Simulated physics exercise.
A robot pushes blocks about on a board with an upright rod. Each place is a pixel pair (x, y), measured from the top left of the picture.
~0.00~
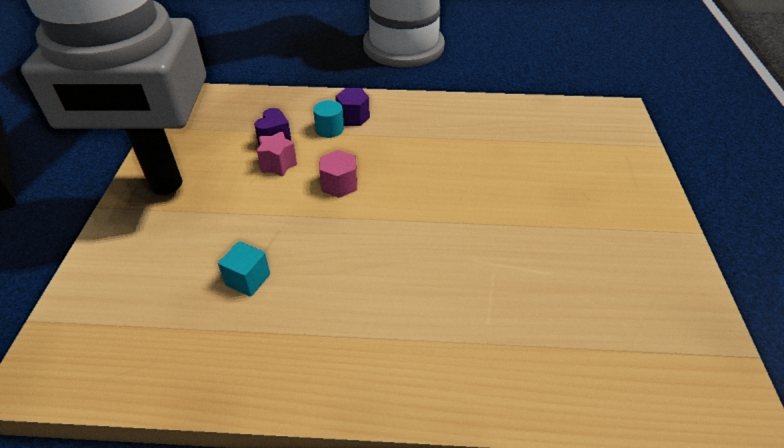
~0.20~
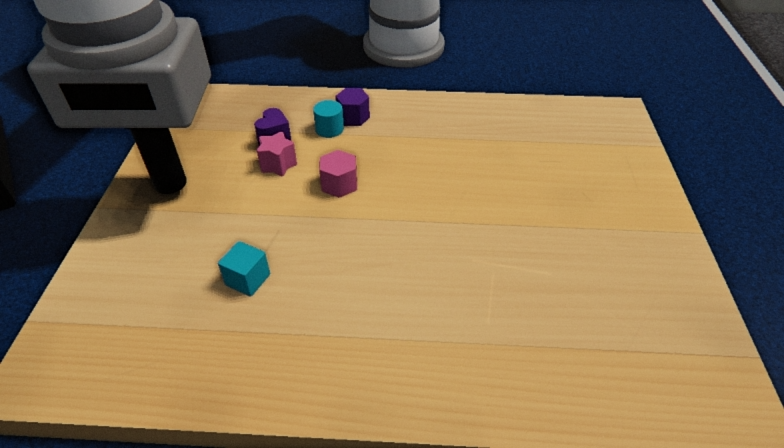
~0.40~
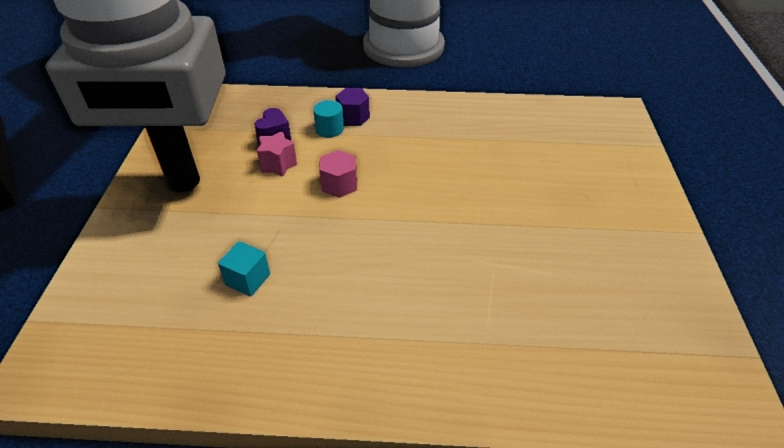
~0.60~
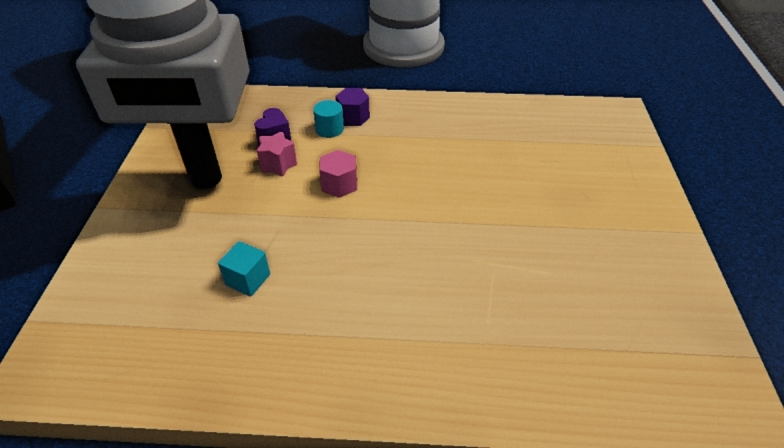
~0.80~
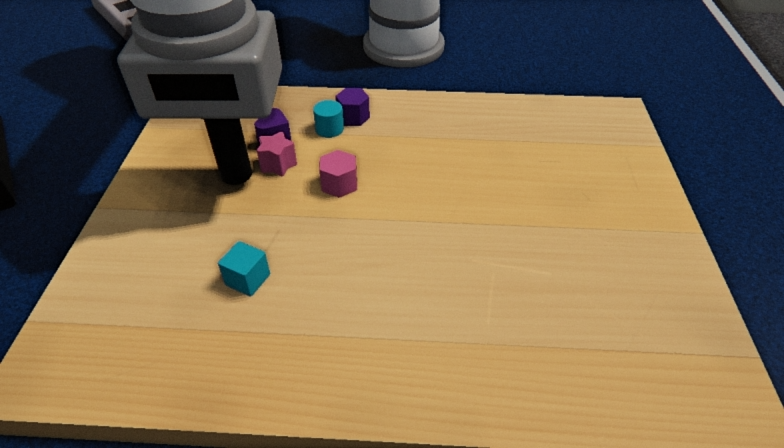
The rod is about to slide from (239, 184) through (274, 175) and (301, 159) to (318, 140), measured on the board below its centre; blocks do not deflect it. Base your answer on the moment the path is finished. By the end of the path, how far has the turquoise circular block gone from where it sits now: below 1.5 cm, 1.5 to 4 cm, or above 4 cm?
Covers over 4 cm.
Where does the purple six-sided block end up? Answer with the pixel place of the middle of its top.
I'd guess (366, 88).
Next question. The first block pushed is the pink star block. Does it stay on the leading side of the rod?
Still in front.
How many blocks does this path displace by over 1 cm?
Shifted over 1 cm: Three or more.
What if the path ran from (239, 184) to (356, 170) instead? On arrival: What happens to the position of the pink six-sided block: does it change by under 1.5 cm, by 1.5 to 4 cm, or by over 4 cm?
The answer is 1.5 to 4 cm.
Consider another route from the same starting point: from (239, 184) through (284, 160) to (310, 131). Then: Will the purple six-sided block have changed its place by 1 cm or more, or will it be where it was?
That block will leave its spot.
The first path, step by step. One third of the way, rod at (272, 166); pink star block at (292, 134), turned 15° anticlockwise.
Two thirds of the way, rod at (301, 150); pink star block at (317, 118), turned 30° anticlockwise; turquoise circular block at (330, 104); purple six-sided block at (355, 94).
At the end, rod at (317, 131); purple heart not moved; pink star block at (329, 101), turned 40° anticlockwise; turquoise circular block at (337, 86); purple six-sided block at (366, 88), turned 25° clockwise.
